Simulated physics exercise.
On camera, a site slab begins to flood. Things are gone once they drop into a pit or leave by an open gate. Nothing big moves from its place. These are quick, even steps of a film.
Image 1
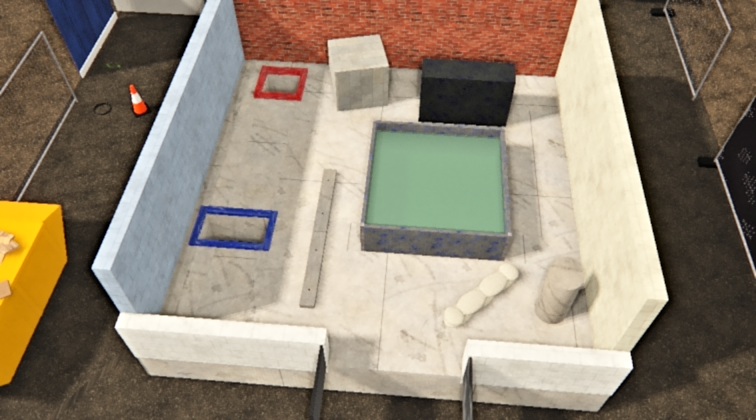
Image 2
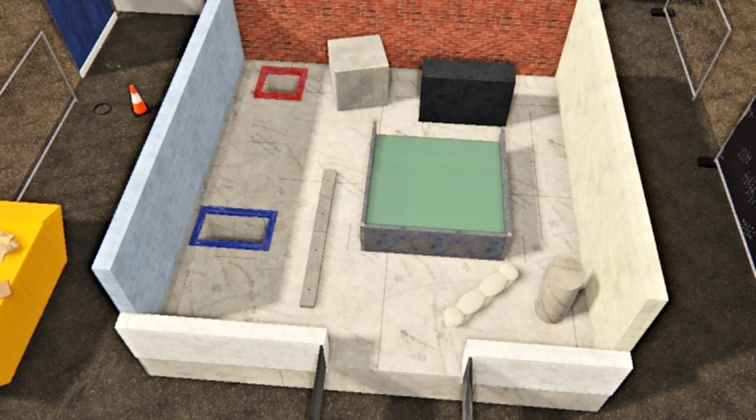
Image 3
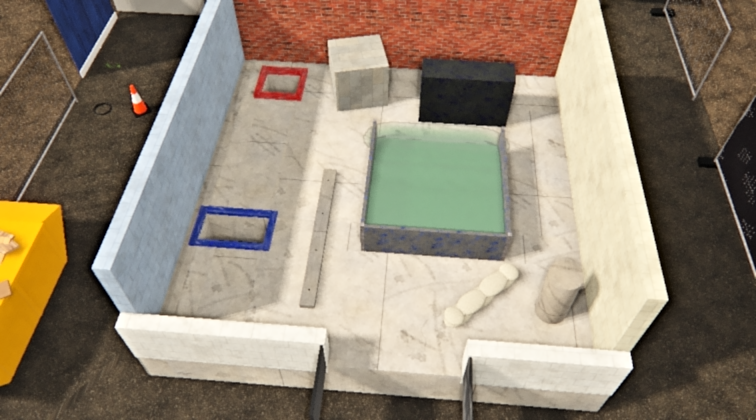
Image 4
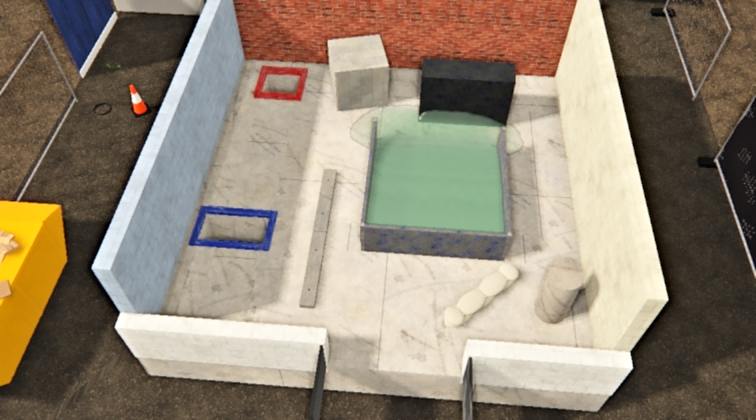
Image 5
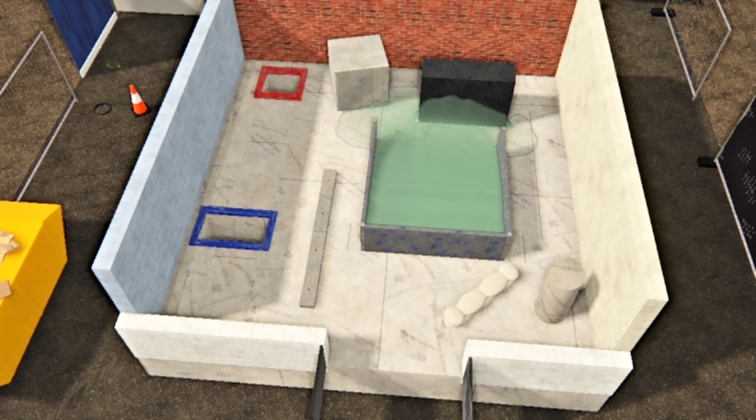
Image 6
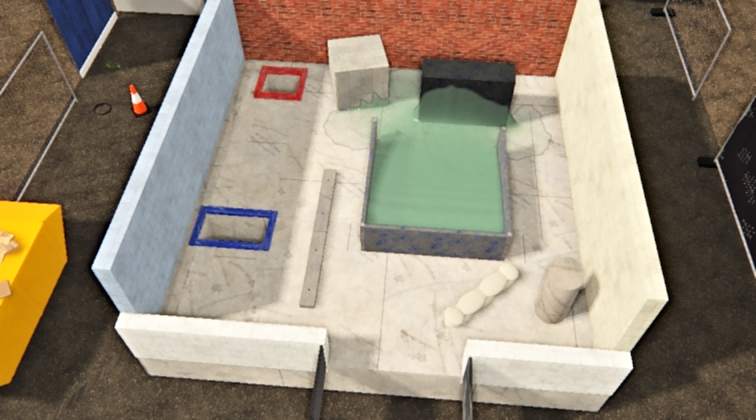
A tank of green water sat still on a walled slab until its far side opened, and the water poured out, spreading across the floor around the black block and toward the pale block.
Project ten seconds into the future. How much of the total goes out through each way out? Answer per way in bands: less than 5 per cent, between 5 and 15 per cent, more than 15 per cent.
Going out through each: The gate, less than 5 per cent; the red pit, less than 5 per cent; the blue pit, between 5 and 15 per cent.
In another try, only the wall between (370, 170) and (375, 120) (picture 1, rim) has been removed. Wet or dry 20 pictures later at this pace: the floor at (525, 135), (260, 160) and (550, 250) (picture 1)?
Taking them in order, I'd say not reached, swamped and not reached.
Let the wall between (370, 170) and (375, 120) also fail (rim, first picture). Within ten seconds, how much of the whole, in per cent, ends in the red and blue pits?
Red takes 12 in a hundred, blue takes 14 in a hundred.
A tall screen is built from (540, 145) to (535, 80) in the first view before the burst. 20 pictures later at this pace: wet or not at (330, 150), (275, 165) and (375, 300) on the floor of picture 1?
Result in the order given: Drowned, drowned, unaffected.
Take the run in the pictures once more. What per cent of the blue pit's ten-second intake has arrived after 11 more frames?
Near 0 per cent, give or take.
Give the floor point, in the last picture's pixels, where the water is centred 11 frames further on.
I'd place it roughly at (434, 151).
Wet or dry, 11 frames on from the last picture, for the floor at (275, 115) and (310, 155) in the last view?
Submerged, then submerged.
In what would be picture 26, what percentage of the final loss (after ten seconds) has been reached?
It works out at roughly 10 per cent.
A moment on, water covers 20 % of the floor; the gate 0 %, the red pit 0 %, the blue pit 0 %.
Next, water covers 40 % of the floor; the gate 0 %, the red pit 0 %, the blue pit 0 %.
Then, water covers 60 % of the floor; the gate 0 %, the red pit 0 %, the blue pit 1 %.
Later, water covers 75 % of the floor; the gate 0 %, the red pit 1 %, the blue pit 4 %.
In the end, water covers 90 % of the floor; the gate 3 %, the red pit 2 %, the blue pit 8 %.
